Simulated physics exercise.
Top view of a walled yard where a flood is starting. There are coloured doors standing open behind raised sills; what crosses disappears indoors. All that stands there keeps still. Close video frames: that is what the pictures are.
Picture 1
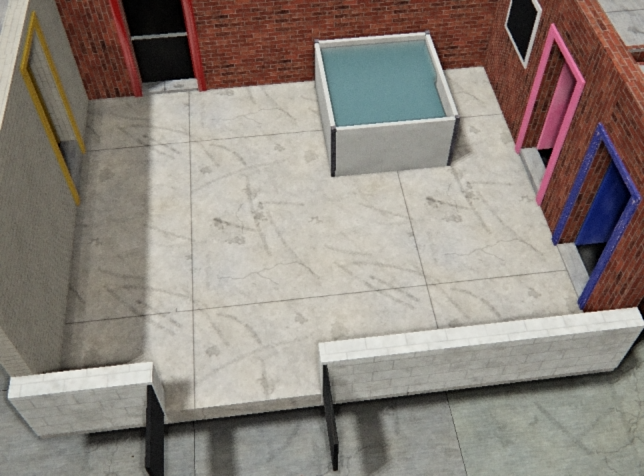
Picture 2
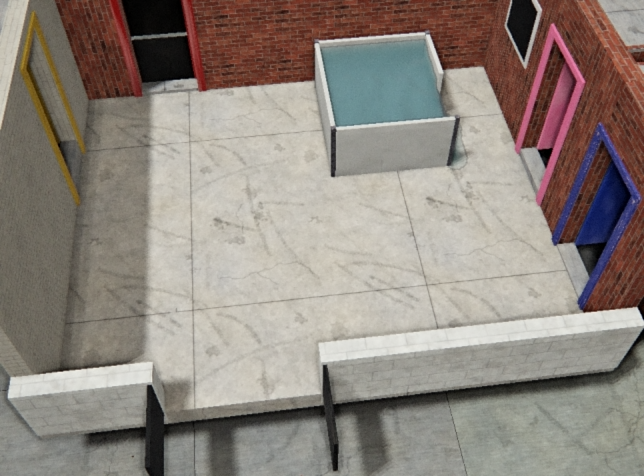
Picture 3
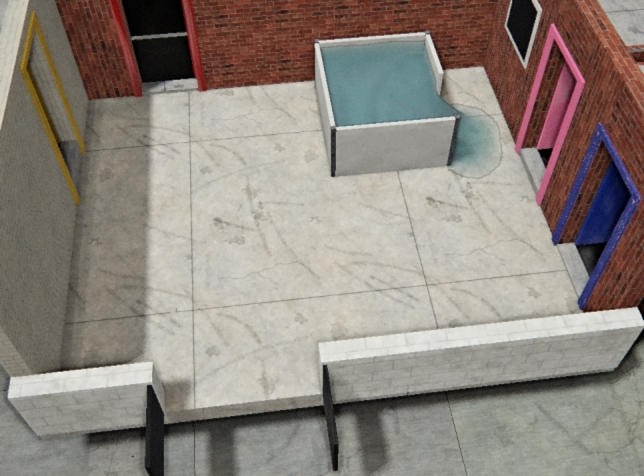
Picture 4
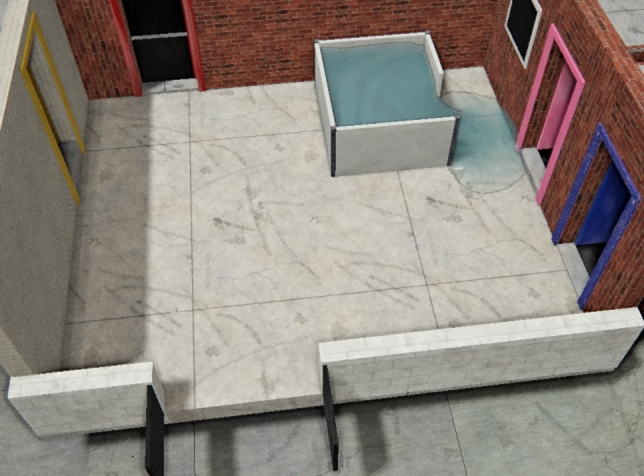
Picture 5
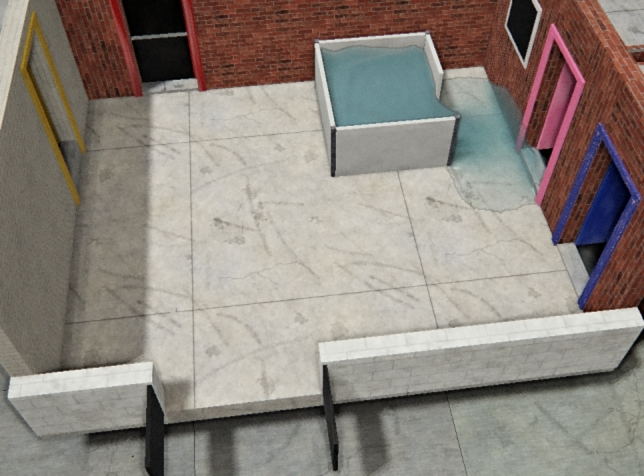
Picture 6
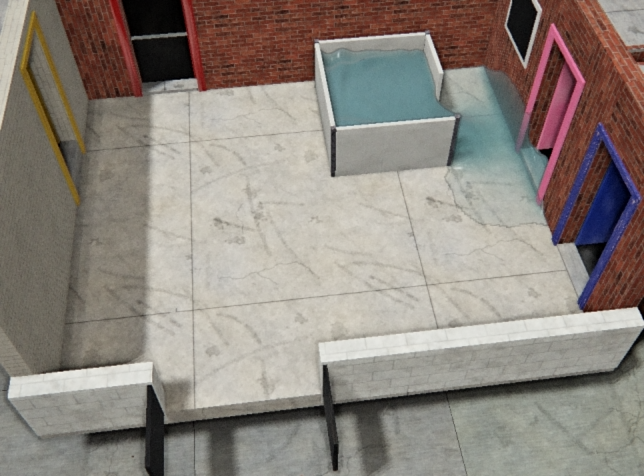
To begin with, an open tank of blue-green water stands whole and still in a walled yard with coloured doors. Then a gap shows in its right side and water pours out onto the pale floor, spreading rightward to the wall by the pink door, then creeping a little nearer the viewer.
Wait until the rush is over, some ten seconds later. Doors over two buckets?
Yellow door: Two buckets at most; pink door: Above two buckets; blue door: Above two buckets; red door: Two buckets at most.
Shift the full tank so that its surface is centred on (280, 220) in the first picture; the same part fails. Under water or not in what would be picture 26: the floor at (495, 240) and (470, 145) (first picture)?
In that order: Flooded, covered.
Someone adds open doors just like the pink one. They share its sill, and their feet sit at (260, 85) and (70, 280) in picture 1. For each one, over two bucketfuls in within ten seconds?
Well, the first one doesn't reach it and the next one doesn't reach it.
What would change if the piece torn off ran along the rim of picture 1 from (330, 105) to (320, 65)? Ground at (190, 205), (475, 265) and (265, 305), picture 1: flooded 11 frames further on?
Point by point: Swamped, untouched and untouched.
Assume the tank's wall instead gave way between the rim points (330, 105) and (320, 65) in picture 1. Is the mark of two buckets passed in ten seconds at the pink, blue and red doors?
I'd say the pink door stops short, the blue door overshoots the mark and the red door overshoots the mark.
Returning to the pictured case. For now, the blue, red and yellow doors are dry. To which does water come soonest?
That's the blue door.
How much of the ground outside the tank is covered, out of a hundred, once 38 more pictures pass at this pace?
Close to 80 in a hundred, I think.
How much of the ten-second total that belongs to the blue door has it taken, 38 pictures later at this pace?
My guess is about 50 %.
A moment on, water covers 15 % of the floor; the yellow door not reached, the pink door far over two buckets in, the blue door wet at the sill, nothing in, the red door not reached.
Next, water covers 25 % of the floor; the yellow door not reached, the pink door far over two buckets in, the blue door under two buckets in, the red door not reached.
Then, water covers 50 % of the floor; the yellow door not reached, the pink door far over two buckets in, the blue door under two buckets in, the red door wet at the sill, nothing in.
Later, water covers 80 % of the floor; the yellow door wet at the sill, nothing in, the pink door far over two buckets in, the blue door over two buckets in, the red door wet at the sill, nothing in.
In the end, water covers 90 % of the floor; the yellow door wet at the sill, nothing in, the pink door far over two buckets in, the blue door over two buckets in, the red door wet at the sill, nothing in.
